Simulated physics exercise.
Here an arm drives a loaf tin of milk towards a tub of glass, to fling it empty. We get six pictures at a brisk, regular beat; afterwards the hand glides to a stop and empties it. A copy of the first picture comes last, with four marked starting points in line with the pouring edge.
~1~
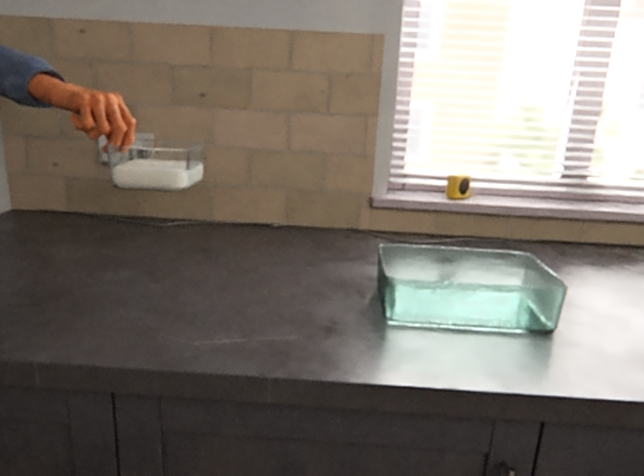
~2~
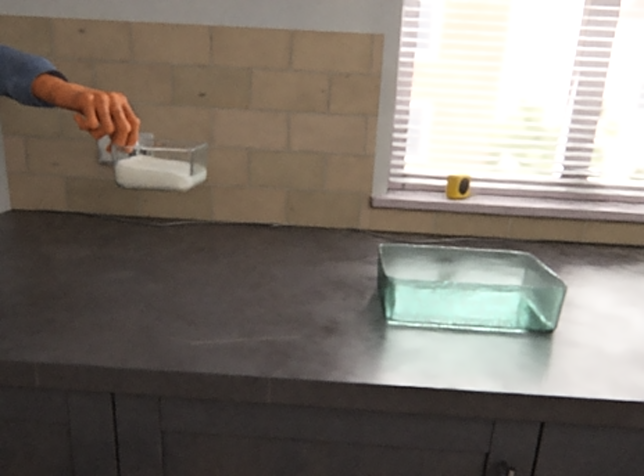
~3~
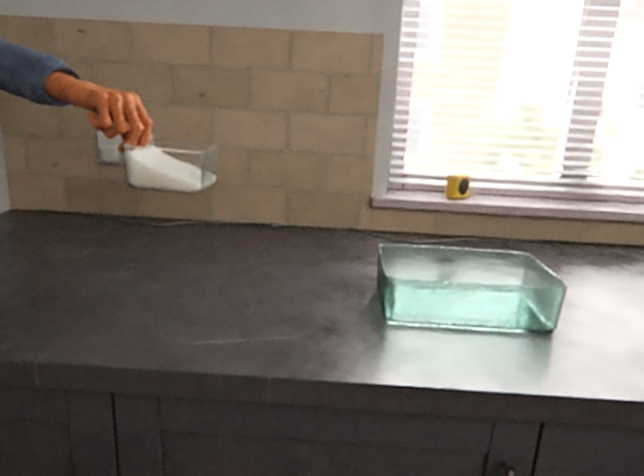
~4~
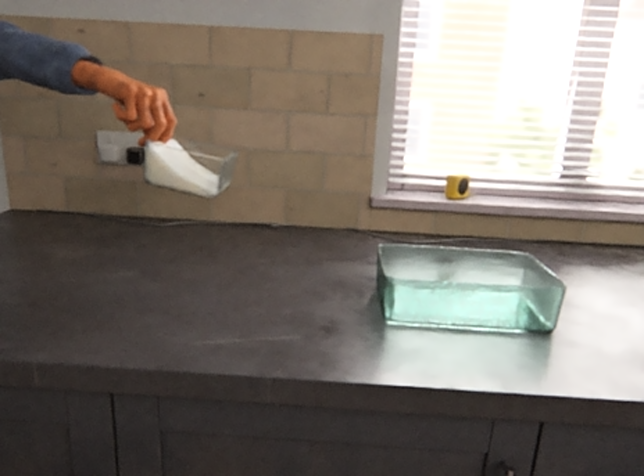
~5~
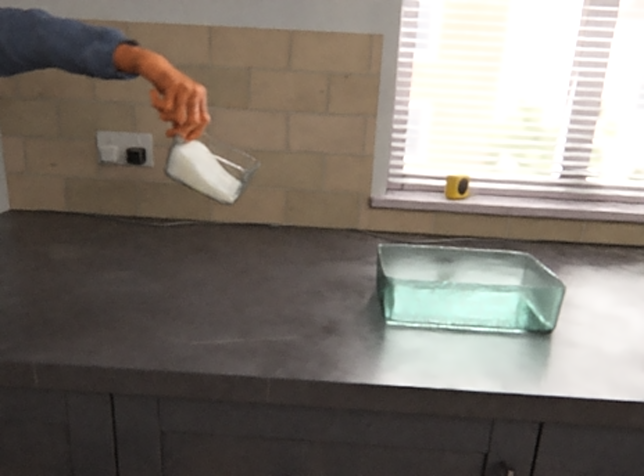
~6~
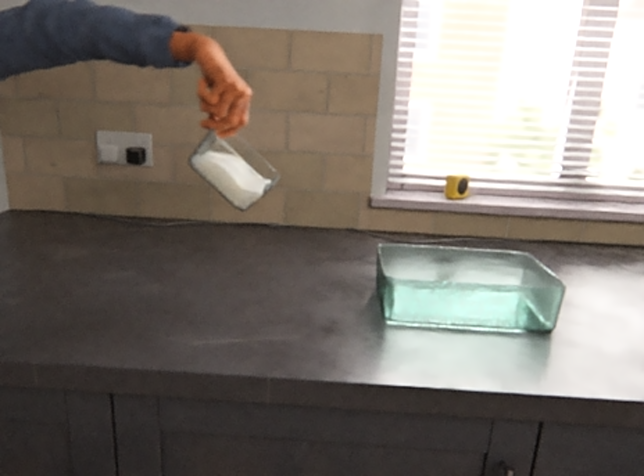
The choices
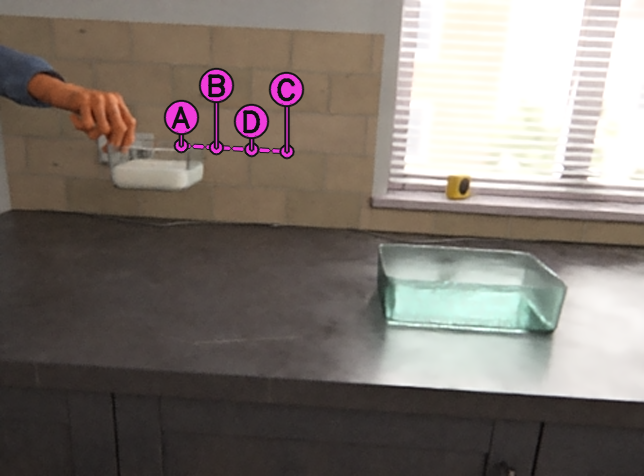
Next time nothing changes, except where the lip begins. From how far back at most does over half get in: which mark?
Dot B.
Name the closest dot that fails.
Dot A.
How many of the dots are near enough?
Three.
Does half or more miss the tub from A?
Yes, it does.
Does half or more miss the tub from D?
No, that is safe.
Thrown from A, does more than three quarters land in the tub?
No, less.
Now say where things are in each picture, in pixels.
In the first picture, upright, lip at (195, 146); tub from (383, 321) to (555, 332); nothing has left yet.
In the second picture, upright, lip at (199, 146); nothing has left yet.
In the third picture, upright, lip at (211, 148); nothing has left yet.
In the fourth picture, tipped about 10°, lip at (231, 155); nothing has left yet.
In the fifth picture, tipped about 24°, lip at (254, 166); nothing has left yet.
In the sixth picture, tipped about 42°, lip at (276, 180); nothing has left yet.
On the marked copy, A at (181, 145); B at (216, 147); C at (286, 151); D at (251, 149).
For dot A, about 29 % lands in the tub, 61 % falls short and 10 % goes beside or beyond.
For dot B, about 68 % lands in the tub, 22 % falls short and 10 % goes beside or beyond.
For dot C, about 87 % lands in the tub, 3 % falls short and 10 % goes beside or beyond.
For dot D, about 78 % lands in the tub, 12 % falls short and 10 % goes beside or beyond.
